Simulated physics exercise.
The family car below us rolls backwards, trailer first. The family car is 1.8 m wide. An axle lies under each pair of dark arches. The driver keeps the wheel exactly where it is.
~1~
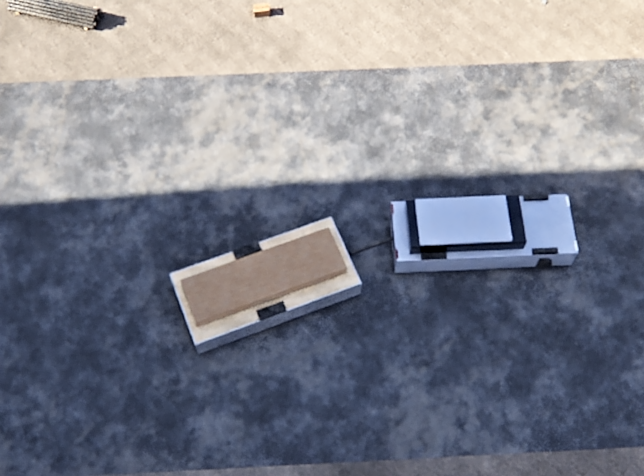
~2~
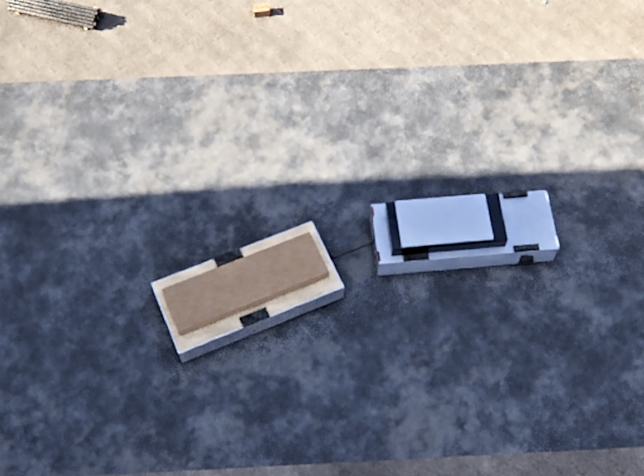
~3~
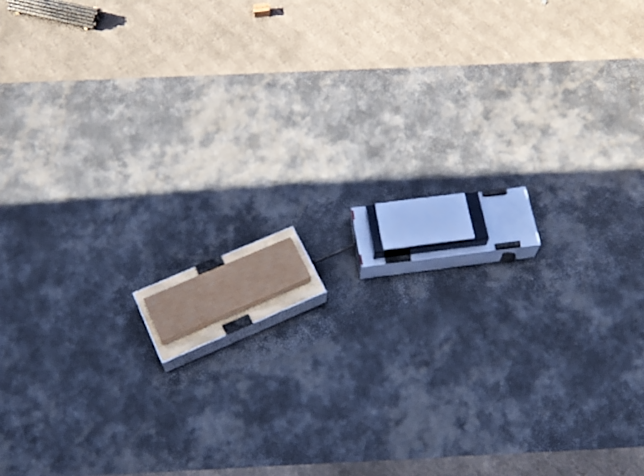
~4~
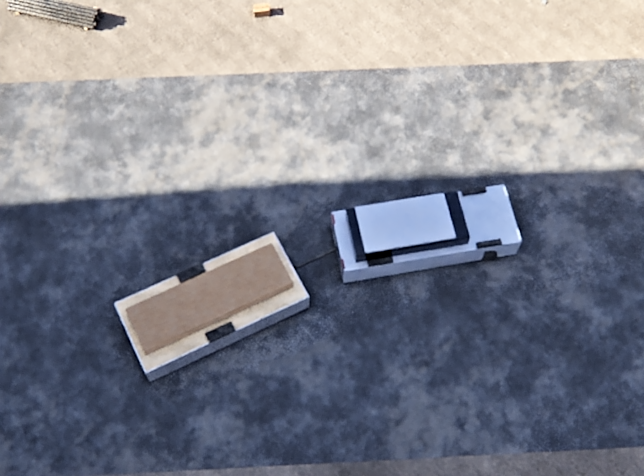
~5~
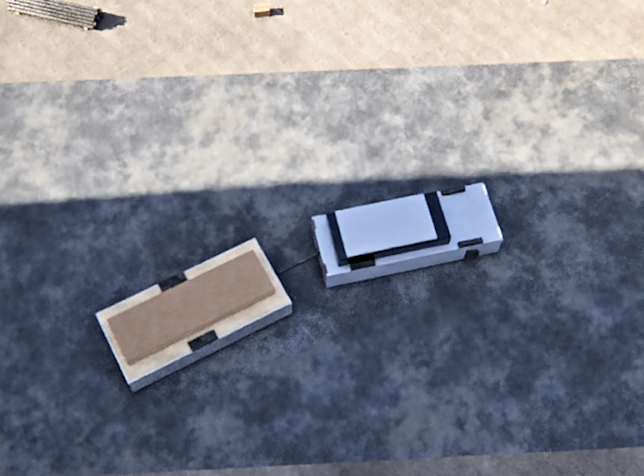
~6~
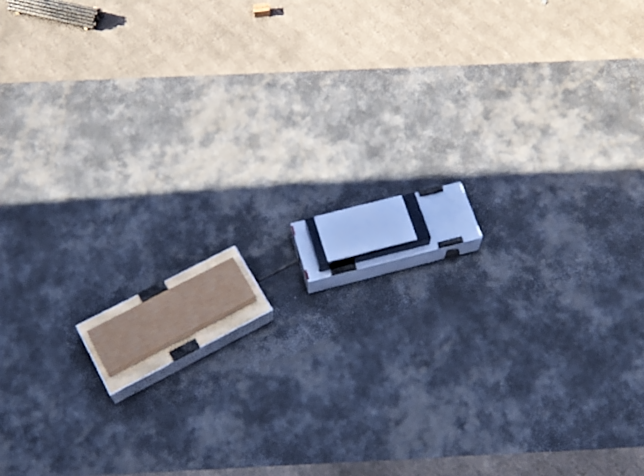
A pale car slowly backed a brown-topped white trailer leftward and slightly downward across shaded gray pavement, the car's right end swinging gradually upward as the bend between the two straightened a little.
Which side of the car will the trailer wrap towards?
The tail folds to the car's left side.
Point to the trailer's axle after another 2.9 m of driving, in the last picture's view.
Around (66, 378).
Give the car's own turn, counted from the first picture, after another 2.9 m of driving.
About 26°.
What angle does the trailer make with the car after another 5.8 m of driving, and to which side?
About 20° to the car's left.
2.9 m further on, the tail is 4° to the car's right, the car has turned 27° and the trailer's axle is at (66, 378) of the last picture.
5.8 m further on, the tail is 18° to the car's left, the car has turned 41° and the trailer's axle is out of the picture.
8.8 m further on, the tail is 60° to the car's left, the car has turned 55° and the trailer's axle is out of the picture; it has jack-knifed.
